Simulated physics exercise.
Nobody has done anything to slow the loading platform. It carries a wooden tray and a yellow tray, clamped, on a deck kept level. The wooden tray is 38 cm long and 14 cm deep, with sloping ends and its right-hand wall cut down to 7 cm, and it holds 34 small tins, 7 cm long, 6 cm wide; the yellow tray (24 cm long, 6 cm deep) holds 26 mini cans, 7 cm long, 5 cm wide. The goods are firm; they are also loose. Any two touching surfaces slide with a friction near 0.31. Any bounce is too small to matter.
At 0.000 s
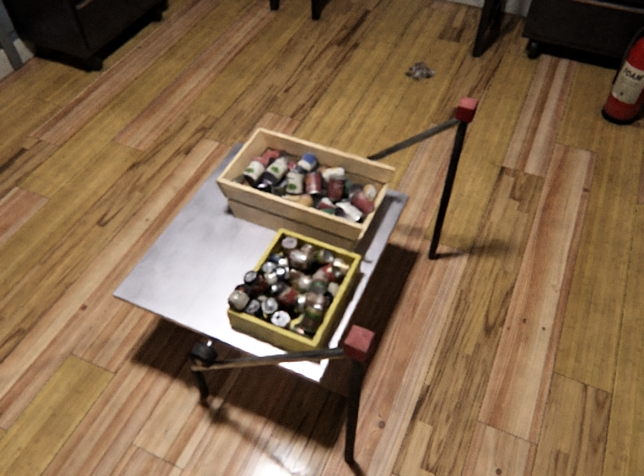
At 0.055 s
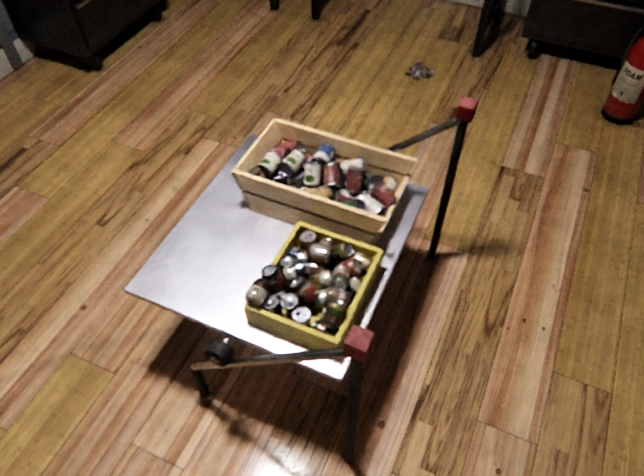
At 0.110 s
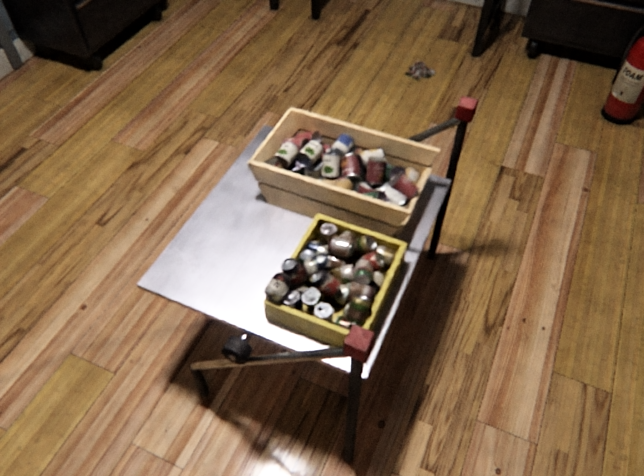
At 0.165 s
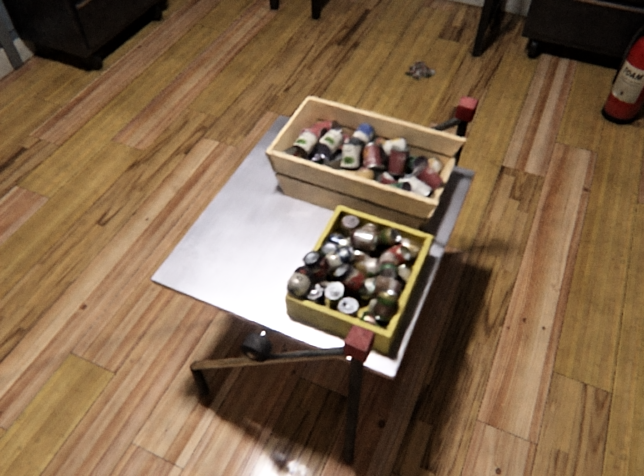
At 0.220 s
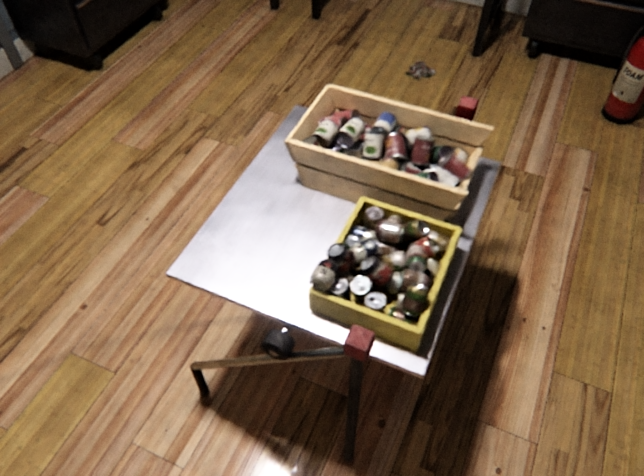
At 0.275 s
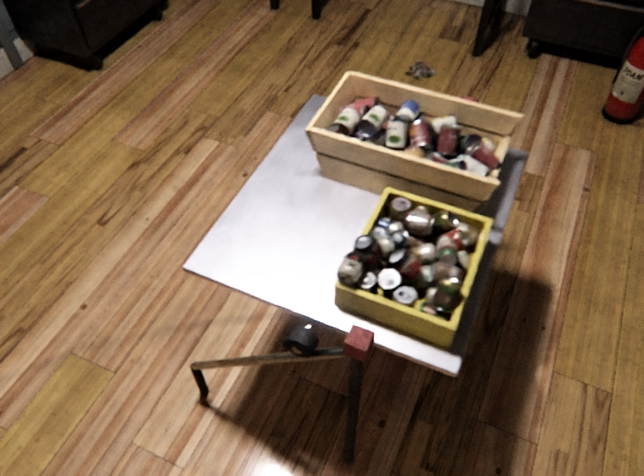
A flat gray platform carrying a wooden tray of small tins and a yellow tray of mini cans slid steadily up and to the right along its rails, staying level above the wooden floor.
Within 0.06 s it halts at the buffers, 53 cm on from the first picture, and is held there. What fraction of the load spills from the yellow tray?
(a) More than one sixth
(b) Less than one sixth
More than one sixth (a).
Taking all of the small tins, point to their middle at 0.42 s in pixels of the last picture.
I'd put it close to (469, 134).
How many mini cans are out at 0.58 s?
By then, roughly 5.
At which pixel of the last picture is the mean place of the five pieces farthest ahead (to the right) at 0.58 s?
Somewhere near pixel (573, 215) of the last view.
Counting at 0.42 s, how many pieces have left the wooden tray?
Out by then, roughly: Wooden tray 0.
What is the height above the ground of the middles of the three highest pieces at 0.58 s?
Mean height: Near 86 cm.
After 0.30 s, it meets the buffers.
After 0.42 s, 0 of 34 out of the wooden tray and 2 of 26 out of the yellow tray.
After 0.58 s, 4 of 34 out of the wooden tray and 5 of 26 out of the yellow tray.
After 0.80 s, 5 of 34 out of the wooden tray and 8 of 26 out of the yellow tray.
Outcome (at 1.35 s), 6 of 34 out of the wooden tray and 9 of 26 out of the yellow tray. Asked share, 9 of 26, 35 per cent.
